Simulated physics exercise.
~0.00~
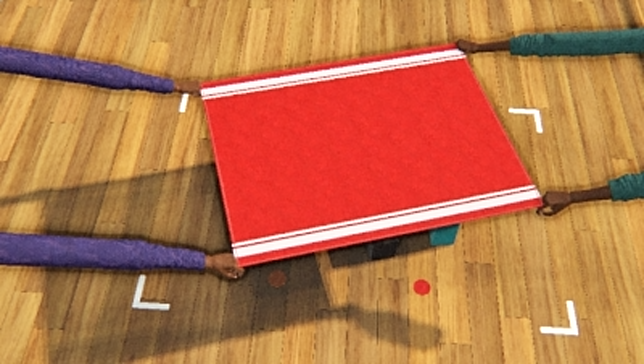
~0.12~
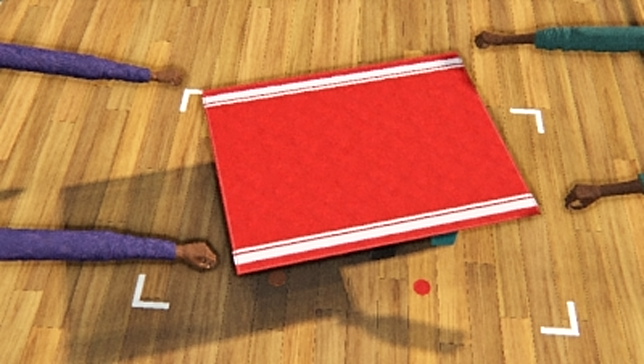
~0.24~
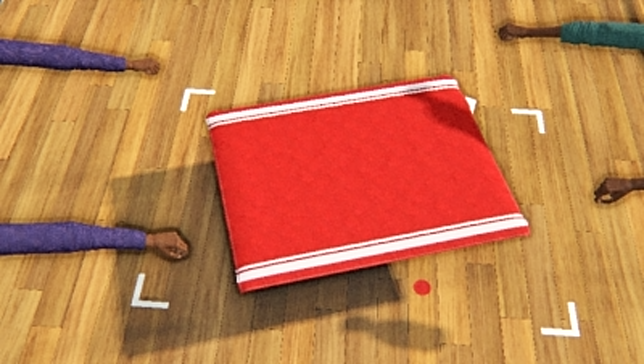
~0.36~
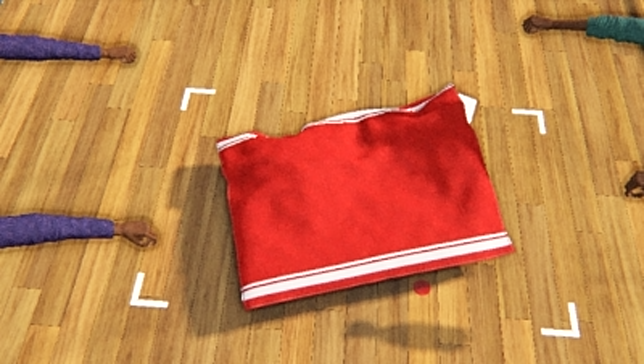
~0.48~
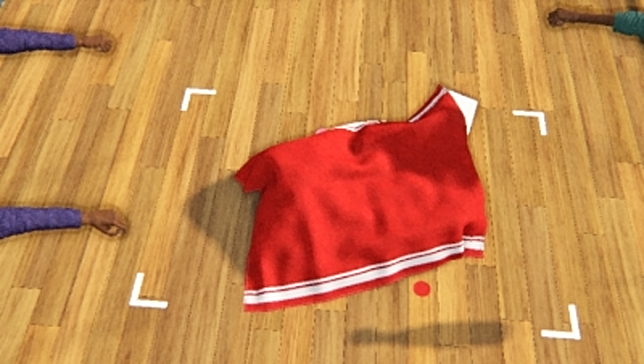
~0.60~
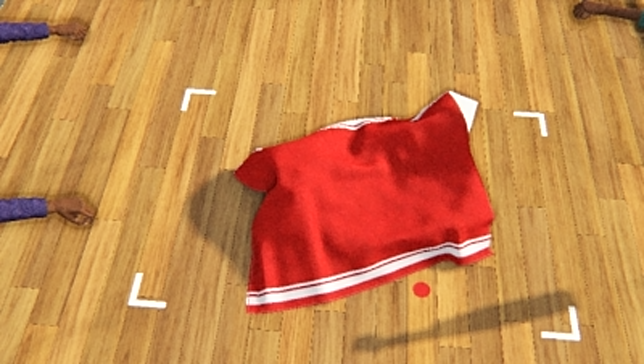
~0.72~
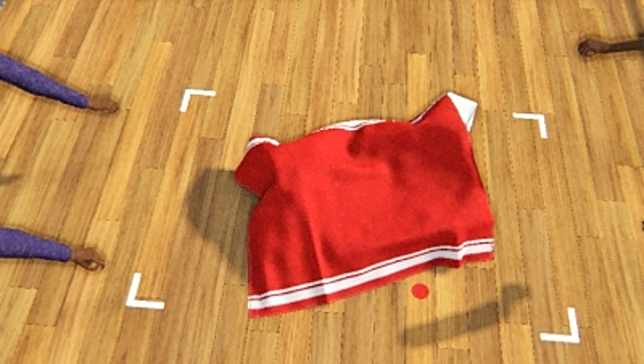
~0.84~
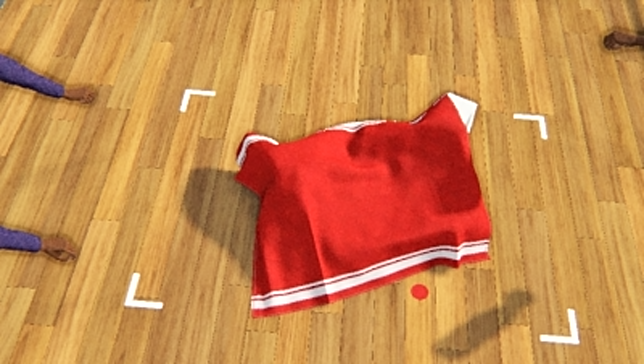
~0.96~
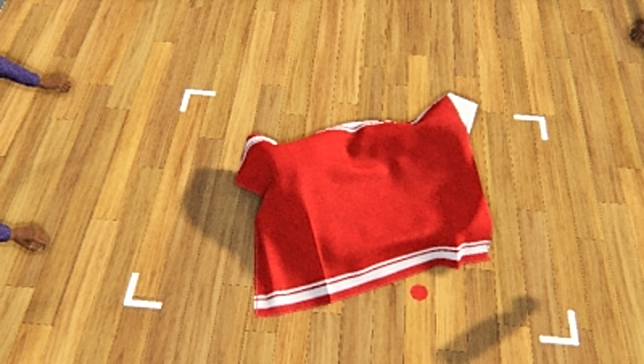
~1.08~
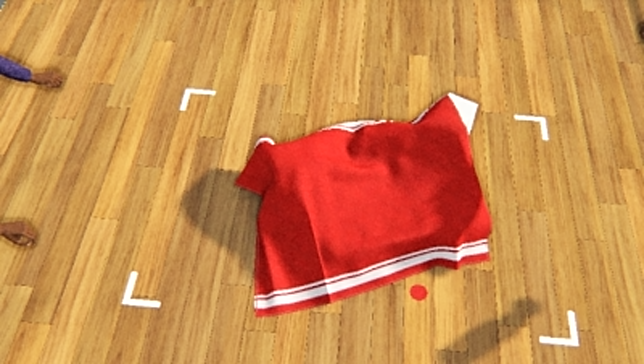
In this clip, four hands let go of a red blanket with white stripes held above a wooden floor and draw back, and it drops and crumples over hidden objects, ending in an uneven, lumpy heap beside a small red disc left uncovered.
